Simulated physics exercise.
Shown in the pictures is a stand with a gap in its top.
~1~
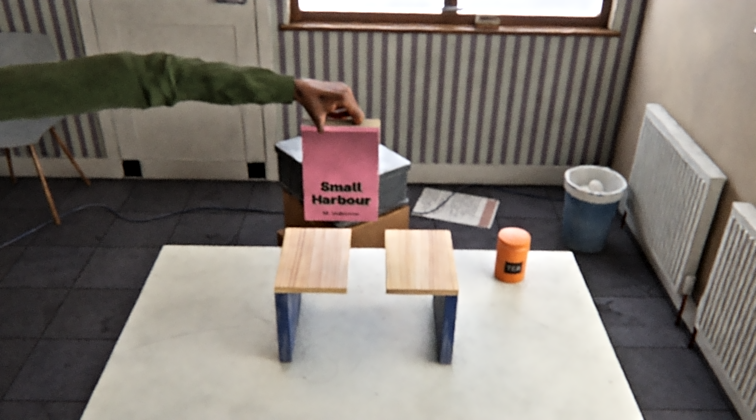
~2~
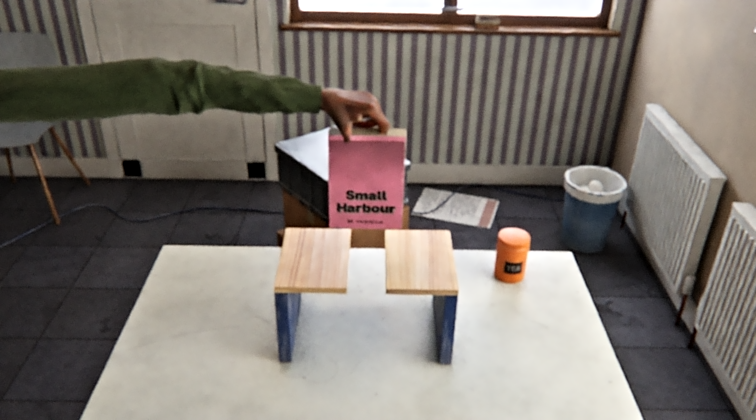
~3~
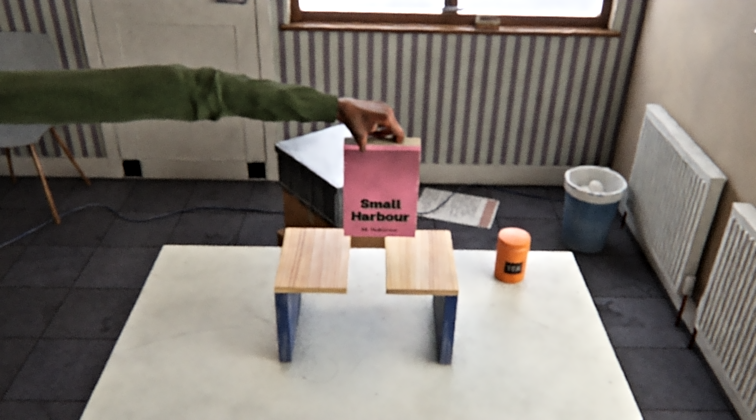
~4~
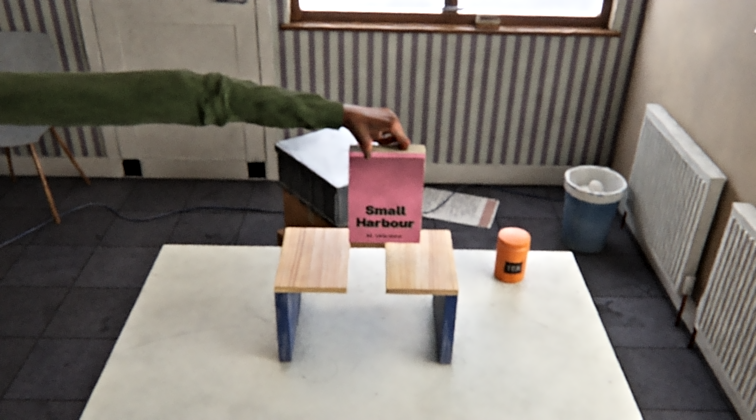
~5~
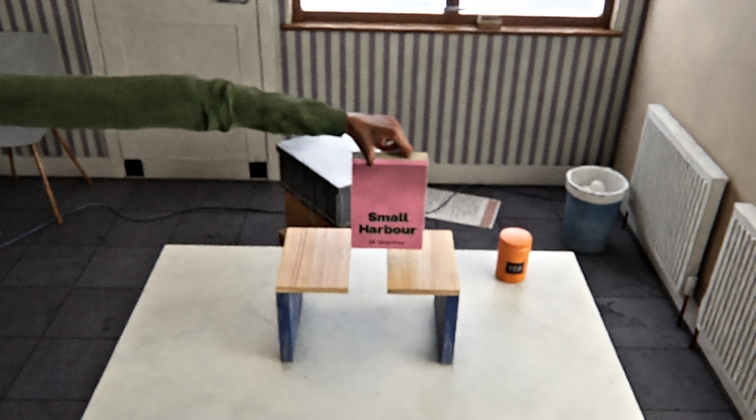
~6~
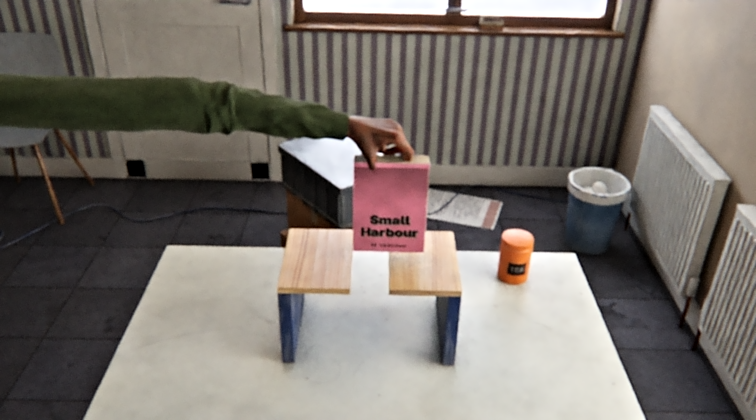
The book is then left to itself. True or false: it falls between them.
False.
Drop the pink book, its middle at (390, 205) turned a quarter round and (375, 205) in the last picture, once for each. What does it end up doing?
Try one: It gets jammed. Try two: It gets jammed.
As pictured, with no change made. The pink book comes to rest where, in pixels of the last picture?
It ends up near (333, 228).
Then, 0.20 s after the last picture, pink book slid a little near (389, 217).
Then, 0.60 s after the last picture, pink book tipped 23° from how it was near (372, 219).
Then, 0.90 s after the last picture, pink book tipped 59° from how it was near (356, 224).
Then, 1.30 s after the last picture, pink book on its side near (339, 227).
At rest, tipped over on the stand or table, pink book; orange jar in place. Seen from the same camera at the end, pink book near (333, 228). The book lodges.
